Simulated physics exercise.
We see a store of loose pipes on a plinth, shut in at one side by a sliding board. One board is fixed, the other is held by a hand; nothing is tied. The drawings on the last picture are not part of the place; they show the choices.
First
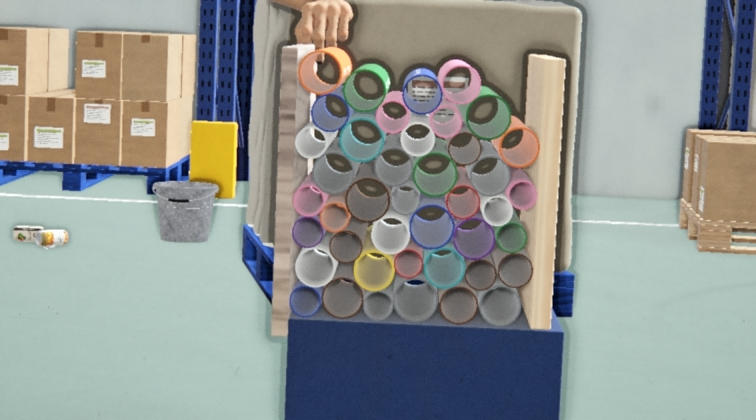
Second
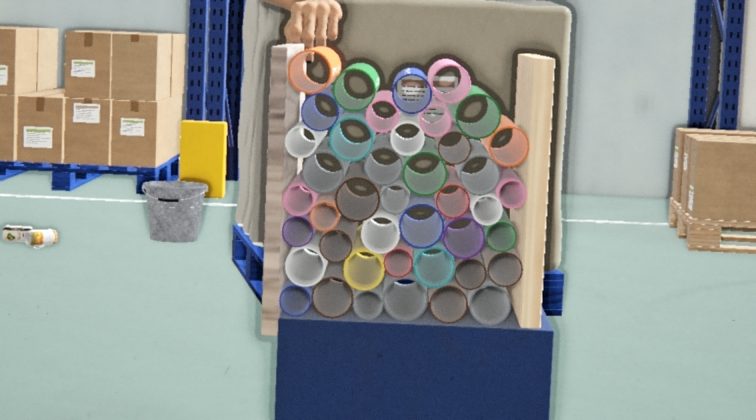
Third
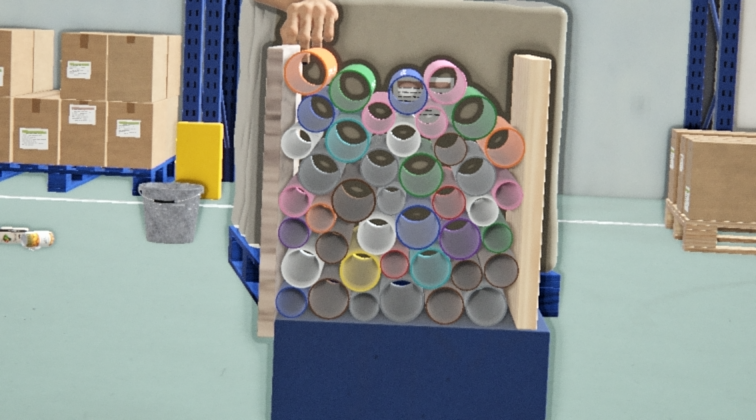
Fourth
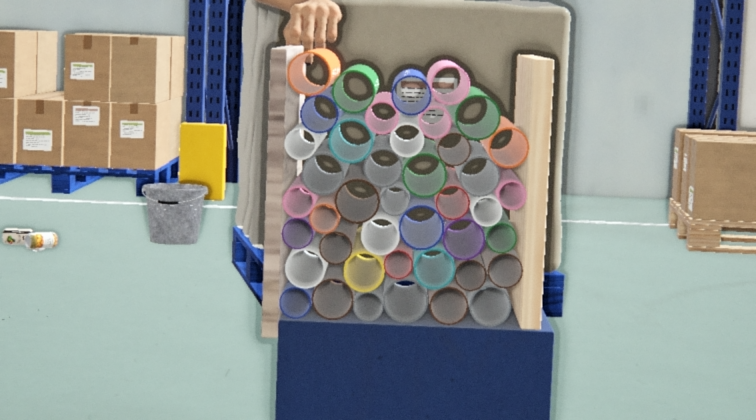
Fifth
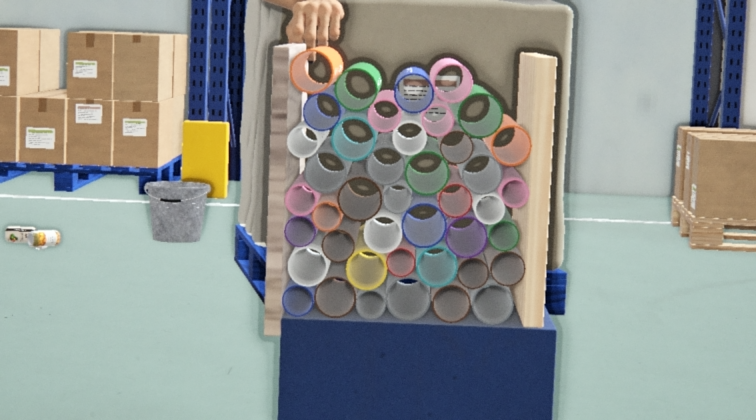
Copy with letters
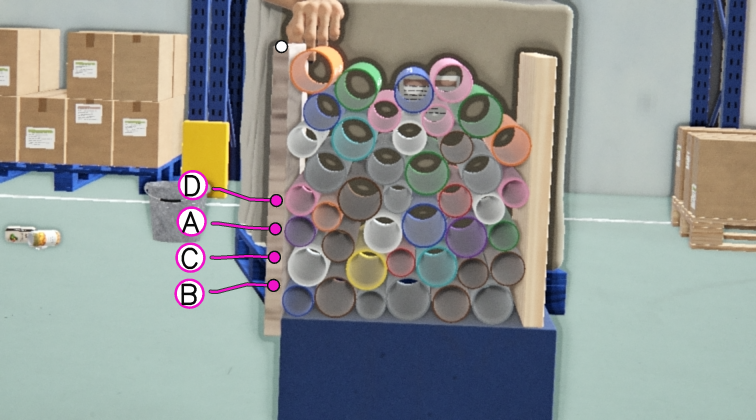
A hand holds the left board beside stacked colourful pipes, which stay still as the view sways slightly.
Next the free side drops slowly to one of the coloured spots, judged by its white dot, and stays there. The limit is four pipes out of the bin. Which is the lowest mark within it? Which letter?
Stop at D.
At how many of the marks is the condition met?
One of the four.
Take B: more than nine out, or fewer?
At B, more than nine.
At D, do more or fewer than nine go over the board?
It loses fewer than nine.
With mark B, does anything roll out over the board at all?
Yes.
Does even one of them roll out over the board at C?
Yes.
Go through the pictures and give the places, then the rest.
The first picture shows a green pipe (512, 238); a grey pipe (394, 167); a pink pipe (523, 195).
The second picture shows a pink pipe (513, 194); a pink pipe (436, 121).
The third picture shows an orange pipe (306, 73); side board (282, 179).
The fourth picture shows a blue pipe (295, 303); a grey pipe (490, 306).
The fifth picture shows a brown pipe (473, 273); a blue pipe (424, 225); a green pipe (504, 236).
On the marked copy, A at (275, 229); B at (274, 285); C at (275, 257); D at (276, 201); the white dot at (282, 46).
Following D. Soon after the start, top of the board (288, 115).
Later, top of the board (285, 192).
In the end, top of the board (285, 200), four out over the board.
As for the rest, A more than four out over the board; B more than four out over the board; C more than four out over the board.
